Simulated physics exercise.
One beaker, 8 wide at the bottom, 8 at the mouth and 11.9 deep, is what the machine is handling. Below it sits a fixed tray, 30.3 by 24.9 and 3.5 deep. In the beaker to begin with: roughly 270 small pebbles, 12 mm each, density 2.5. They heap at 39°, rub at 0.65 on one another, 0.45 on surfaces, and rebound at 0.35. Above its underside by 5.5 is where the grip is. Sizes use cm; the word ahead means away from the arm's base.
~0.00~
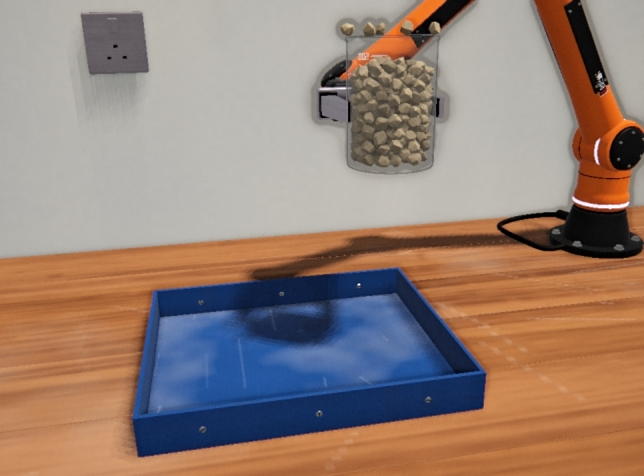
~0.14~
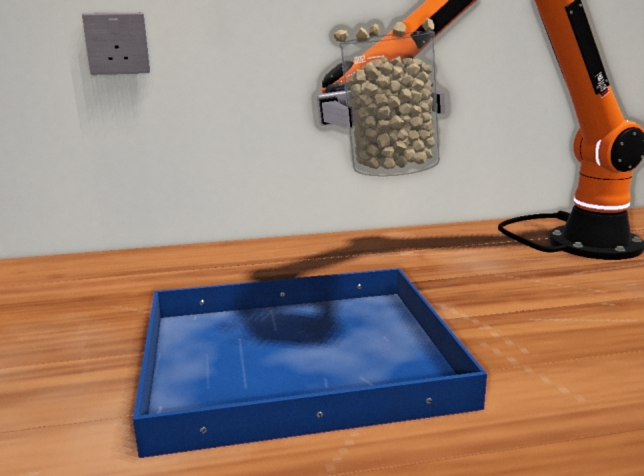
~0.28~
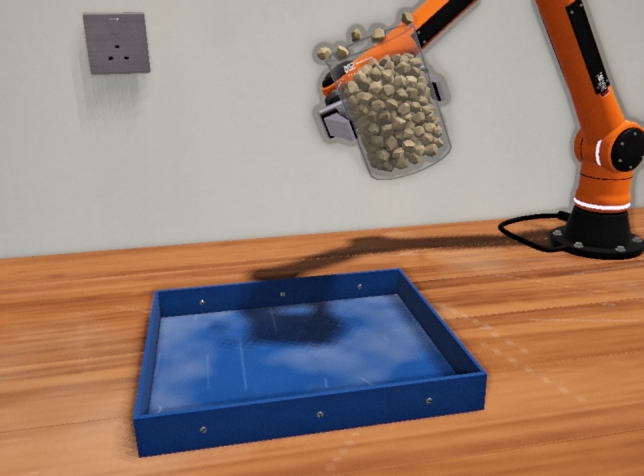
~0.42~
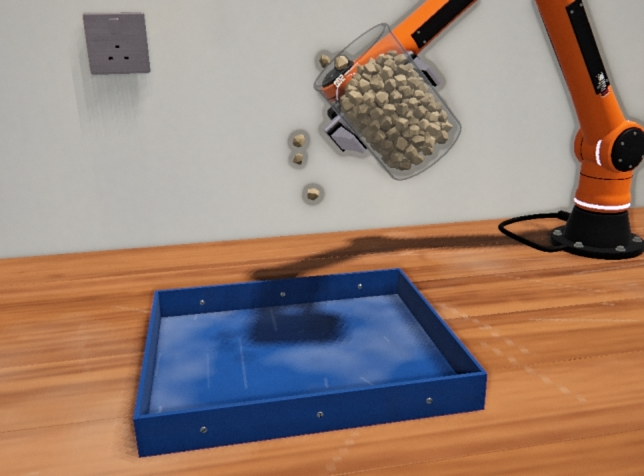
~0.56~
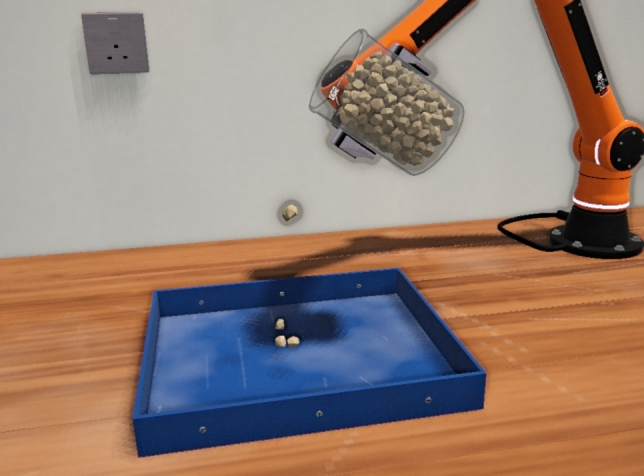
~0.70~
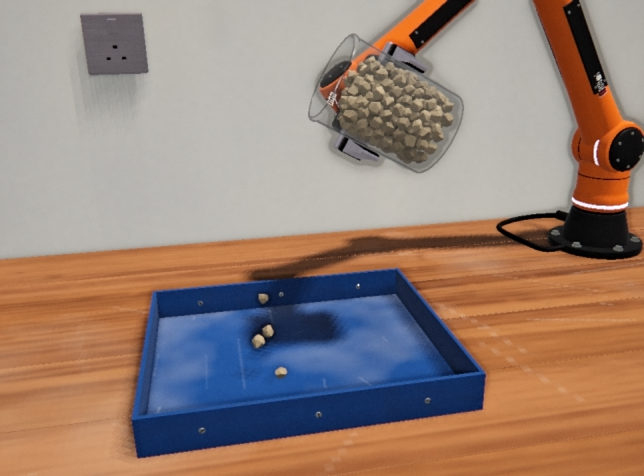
On a wooden tabletop against a pale wall, an orange robot arm holds a clear beaker heaped with small pebbles above a shallow blue tray. The arm tilts the beaker steadily to the left, and a few pebbles drop from its rim, landing and scattering slightly in the tray while most stay inside.
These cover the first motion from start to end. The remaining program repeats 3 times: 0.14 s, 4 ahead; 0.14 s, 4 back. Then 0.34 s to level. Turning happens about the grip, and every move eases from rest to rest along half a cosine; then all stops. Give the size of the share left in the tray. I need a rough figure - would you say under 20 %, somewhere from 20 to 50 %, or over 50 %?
I would say under 20 %.
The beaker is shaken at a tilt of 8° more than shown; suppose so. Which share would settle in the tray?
Roughly 15 percent then.
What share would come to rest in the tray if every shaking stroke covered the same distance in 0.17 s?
Roughly 5 percent would.
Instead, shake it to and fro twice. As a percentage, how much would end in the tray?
It would then be around 5 per cent.
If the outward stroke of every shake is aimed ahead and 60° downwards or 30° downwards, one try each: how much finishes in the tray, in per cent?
Result: Approx. 0 % and 5 %, one try each.
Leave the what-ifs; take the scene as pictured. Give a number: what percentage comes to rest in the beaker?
I'd estimate close to 95 percent finishes there.
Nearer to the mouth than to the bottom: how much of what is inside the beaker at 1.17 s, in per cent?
About 40 percent.
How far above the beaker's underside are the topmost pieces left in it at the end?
About 11.5 cm.
After 1.17 s, tilted 61° forward, highest piece 29 above the table; 258 in the beaker, 15 in the tray.
After 1.64 s, tilted 48° forward, highest piece 29 above the table; 256 in the beaker, 17 in the tray.
After 2.08 s, level, highest piece 32 above the table; 256 in the beaker, 17 in the tray.
After 3.13 s, level, highest piece 32 above the table; 256 in the beaker, 17 in the tray.
In the end, 256 in the beaker, 17 in the tray. That is 6 % in the tray.
